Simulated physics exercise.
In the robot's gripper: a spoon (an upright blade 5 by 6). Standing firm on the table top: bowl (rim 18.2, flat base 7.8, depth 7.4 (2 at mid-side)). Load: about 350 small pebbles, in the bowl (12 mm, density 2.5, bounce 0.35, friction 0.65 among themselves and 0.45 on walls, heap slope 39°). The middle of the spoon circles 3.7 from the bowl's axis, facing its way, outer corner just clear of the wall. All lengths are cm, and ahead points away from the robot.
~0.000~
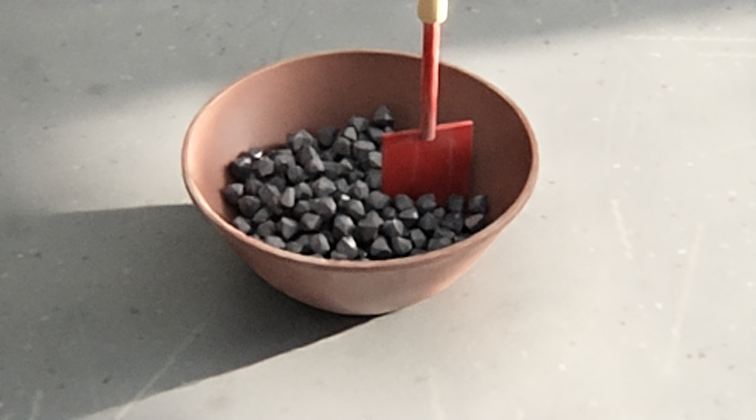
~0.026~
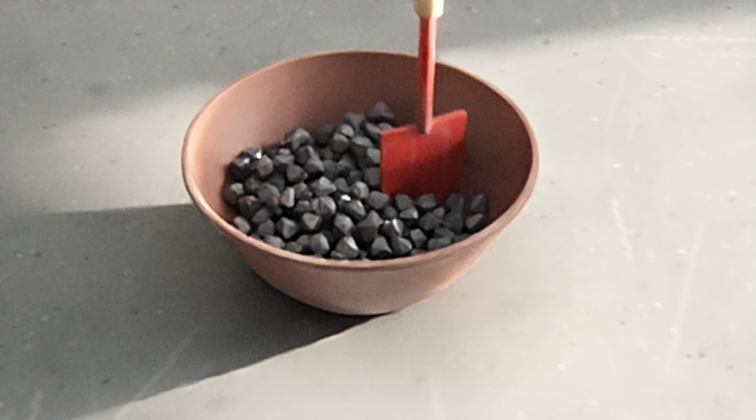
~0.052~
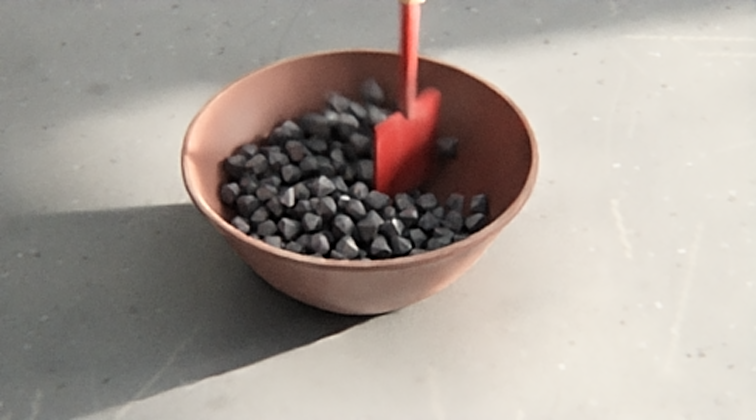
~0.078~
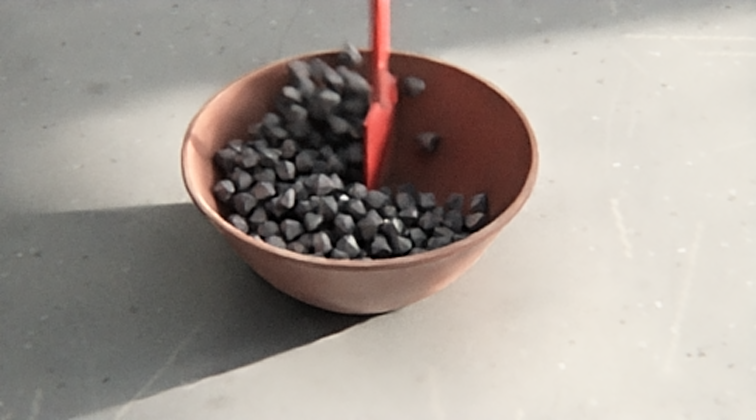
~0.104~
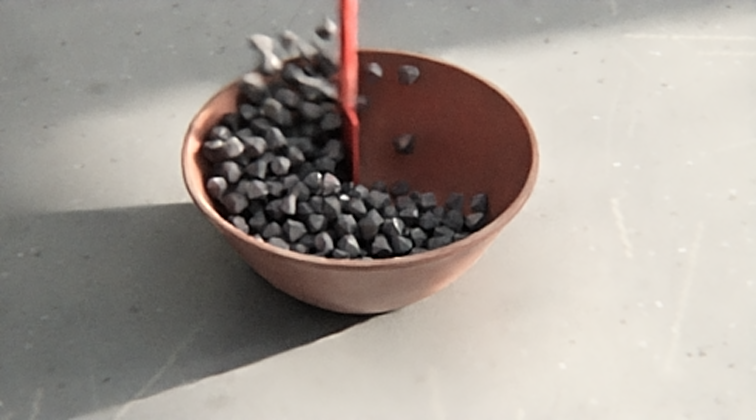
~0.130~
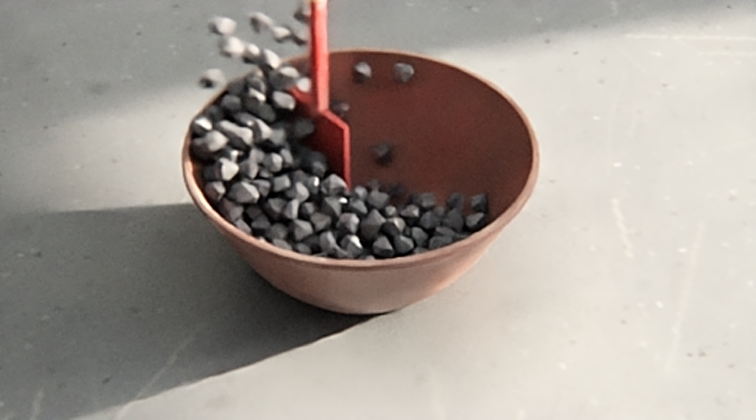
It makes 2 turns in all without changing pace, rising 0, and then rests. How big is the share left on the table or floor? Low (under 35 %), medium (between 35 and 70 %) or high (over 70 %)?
Answer: Medium; between 35 and 70 % of the small pebbles finish on the table or floor.
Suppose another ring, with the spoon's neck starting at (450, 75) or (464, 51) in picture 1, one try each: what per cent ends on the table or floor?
About 40 and 0 per cent.
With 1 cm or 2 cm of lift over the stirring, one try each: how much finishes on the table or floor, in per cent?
About 50 and 40 per cent.
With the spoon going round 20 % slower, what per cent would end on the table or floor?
It would be near 40 per cent.
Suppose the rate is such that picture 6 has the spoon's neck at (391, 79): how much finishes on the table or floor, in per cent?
Some 20 per cent.
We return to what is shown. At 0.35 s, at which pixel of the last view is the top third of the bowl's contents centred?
At about (469, 129).
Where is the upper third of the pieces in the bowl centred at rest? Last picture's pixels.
Around (386, 148).
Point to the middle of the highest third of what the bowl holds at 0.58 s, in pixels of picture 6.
Around (310, 247).
After 0.35 s, 349° round, highest piece 12 above the table; 245 in the bowl, 46 on the table or floor, 56 in flight or on the tool.
After 0.58 s, 222° round, highest piece 11 above the table; 181 in the bowl, 131 on the table or floor, 35 in flight or on the tool.
After 0.89 s, 0° round, highest piece 6 above the table; 189 on the table or floor, 157 in the bowl, 1 in flight or on the tool.
After 1.59 s, 0° round, highest piece 6 above the table; 190 on the table or floor, 157 in the bowl.
In the end, 190 on the table or floor, 157 in the bowl. That is 55 % on the table or floor.
